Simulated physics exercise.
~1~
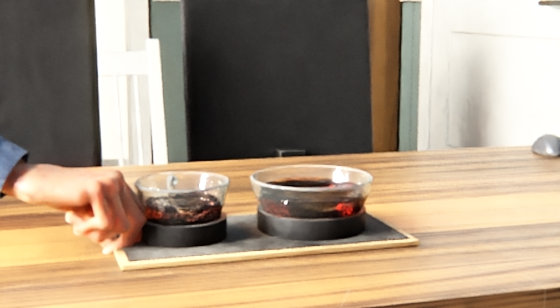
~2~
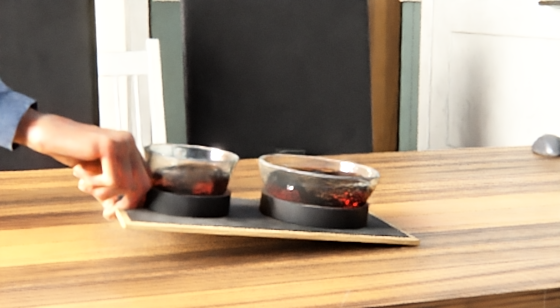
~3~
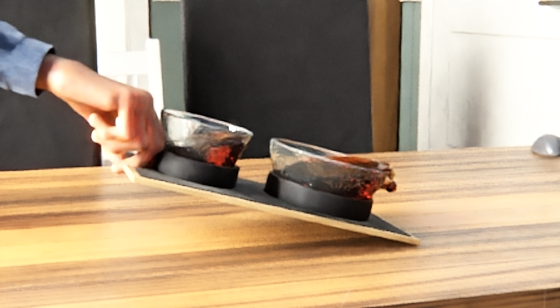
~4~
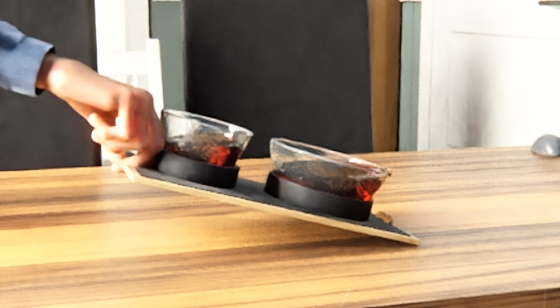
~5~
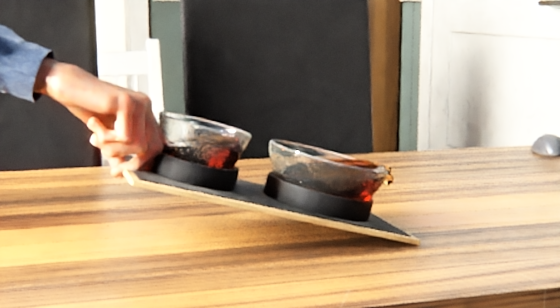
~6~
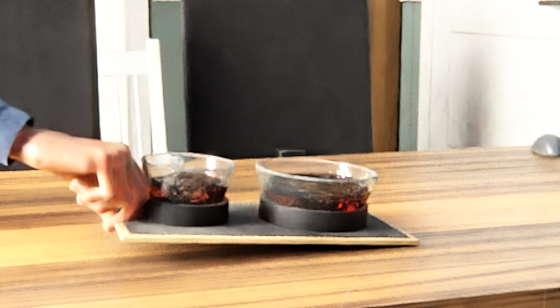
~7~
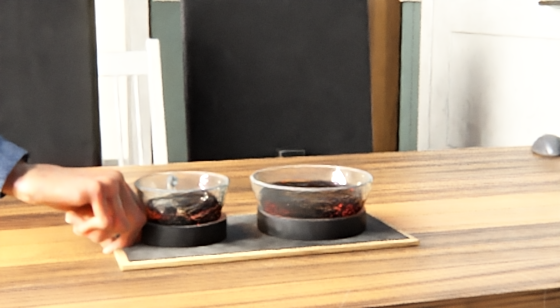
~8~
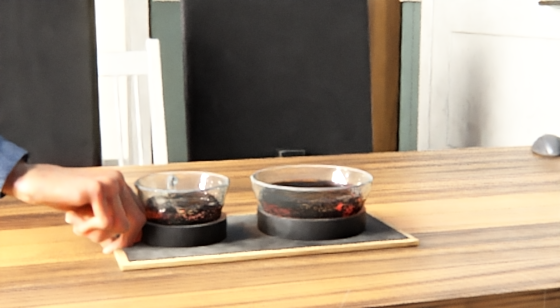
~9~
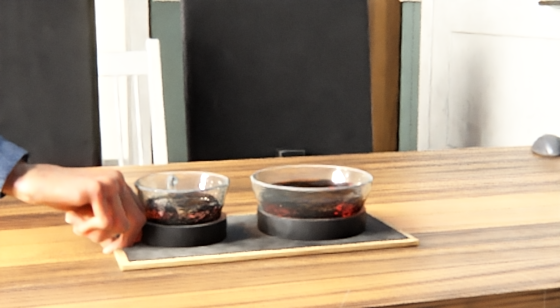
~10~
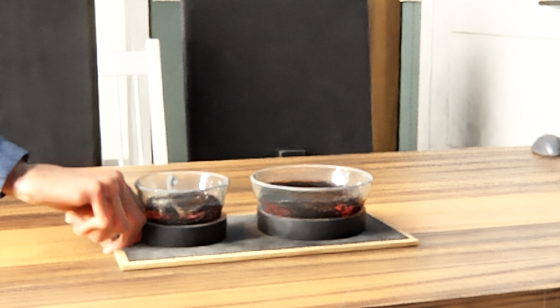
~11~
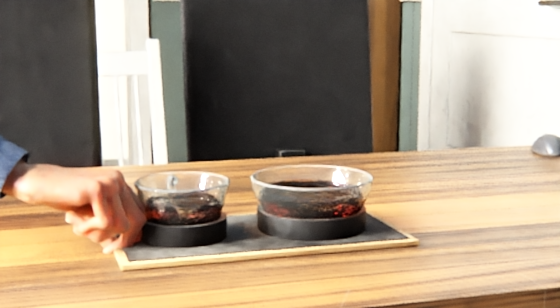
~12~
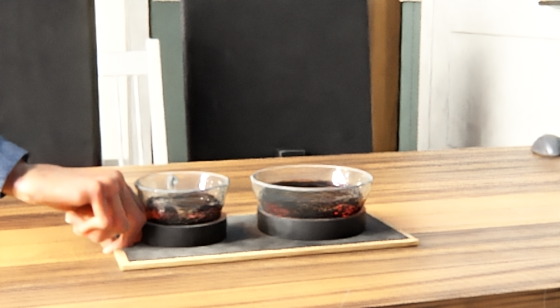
A hand lifted the left end of a tray holding two glass bowls of dark tea, tilting it until some tea slopped over the right rim of the larger bowl, then lowered it flat onto the wooden table, both bowls still upright.
